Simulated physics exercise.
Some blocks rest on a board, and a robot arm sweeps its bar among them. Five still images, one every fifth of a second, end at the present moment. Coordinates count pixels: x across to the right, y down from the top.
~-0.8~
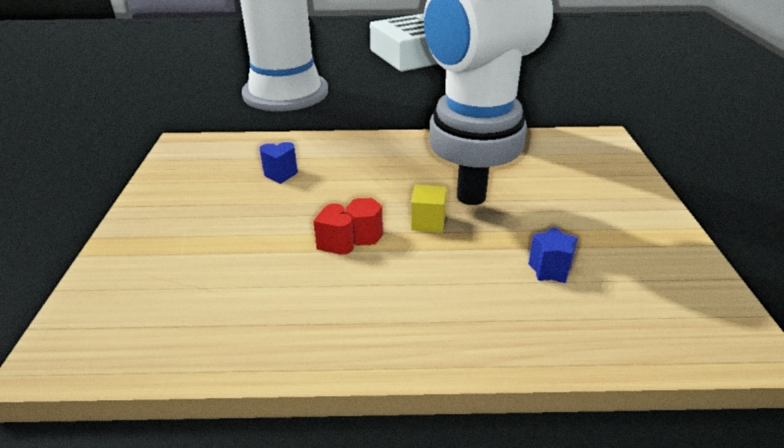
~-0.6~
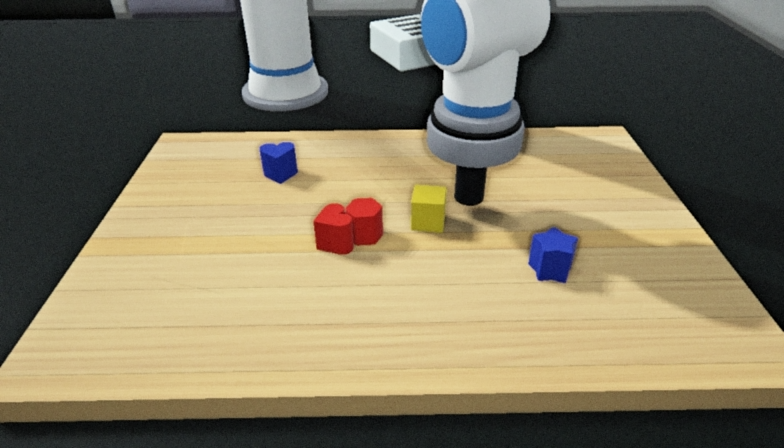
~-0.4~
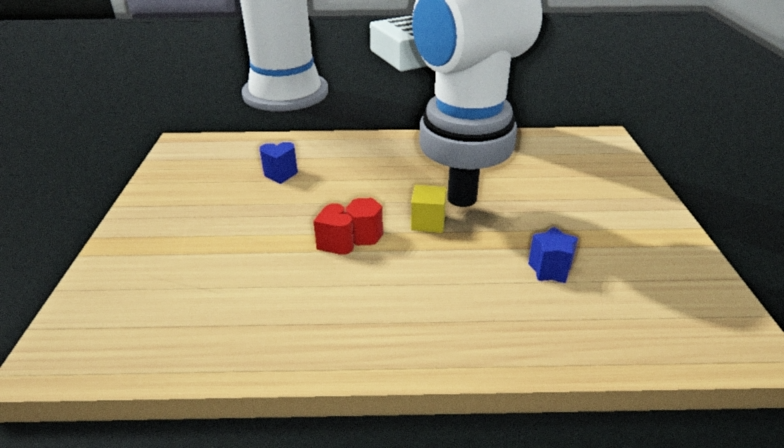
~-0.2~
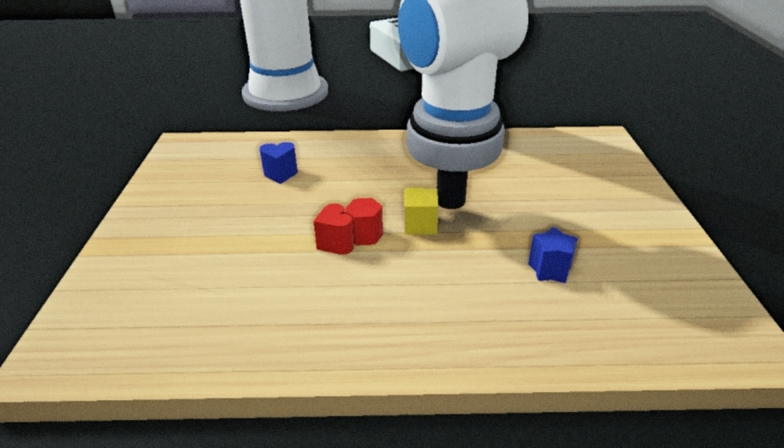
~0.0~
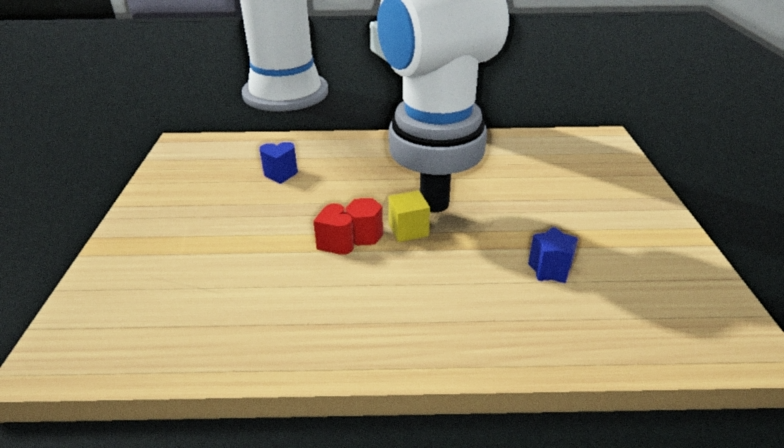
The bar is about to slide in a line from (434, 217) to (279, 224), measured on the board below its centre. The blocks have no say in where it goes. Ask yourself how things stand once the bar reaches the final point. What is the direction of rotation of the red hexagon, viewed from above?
Prediction: Clockwise.
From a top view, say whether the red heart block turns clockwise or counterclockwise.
My prediction: CW.
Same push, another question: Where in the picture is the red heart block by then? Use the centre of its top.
The spot you're after is about (314, 219) in the image.
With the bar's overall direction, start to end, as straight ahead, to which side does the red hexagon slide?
With start-to-end as forward, it shifts left.
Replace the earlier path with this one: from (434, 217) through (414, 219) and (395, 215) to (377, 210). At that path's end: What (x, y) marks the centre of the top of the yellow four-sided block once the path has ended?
It comes to (390, 206).
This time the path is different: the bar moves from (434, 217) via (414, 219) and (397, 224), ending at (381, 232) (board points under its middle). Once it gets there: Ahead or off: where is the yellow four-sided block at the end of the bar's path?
It is still in front.
The first path, step by step. One third of the way, bar at (382, 206); red heart block at (314, 219), turned 20° clockwise; red hexagon at (347, 219), turned 30° clockwise; yellow four-sided block at (382, 209), turned 75° anticlockwise.
Two thirds of the way, bar at (329, 209); red heart block at (314, 219), turned 20° clockwise; red hexagon at (347, 219), turned 30° clockwise; yellow four-sided block at (382, 210), turned 75° anticlockwise.
At the end, bar at (277, 211); red heart block at (314, 219), turned 20° clockwise; red hexagon at (347, 219), turned 30° clockwise; yellow four-sided block at (382, 210), turned 75° anticlockwise.
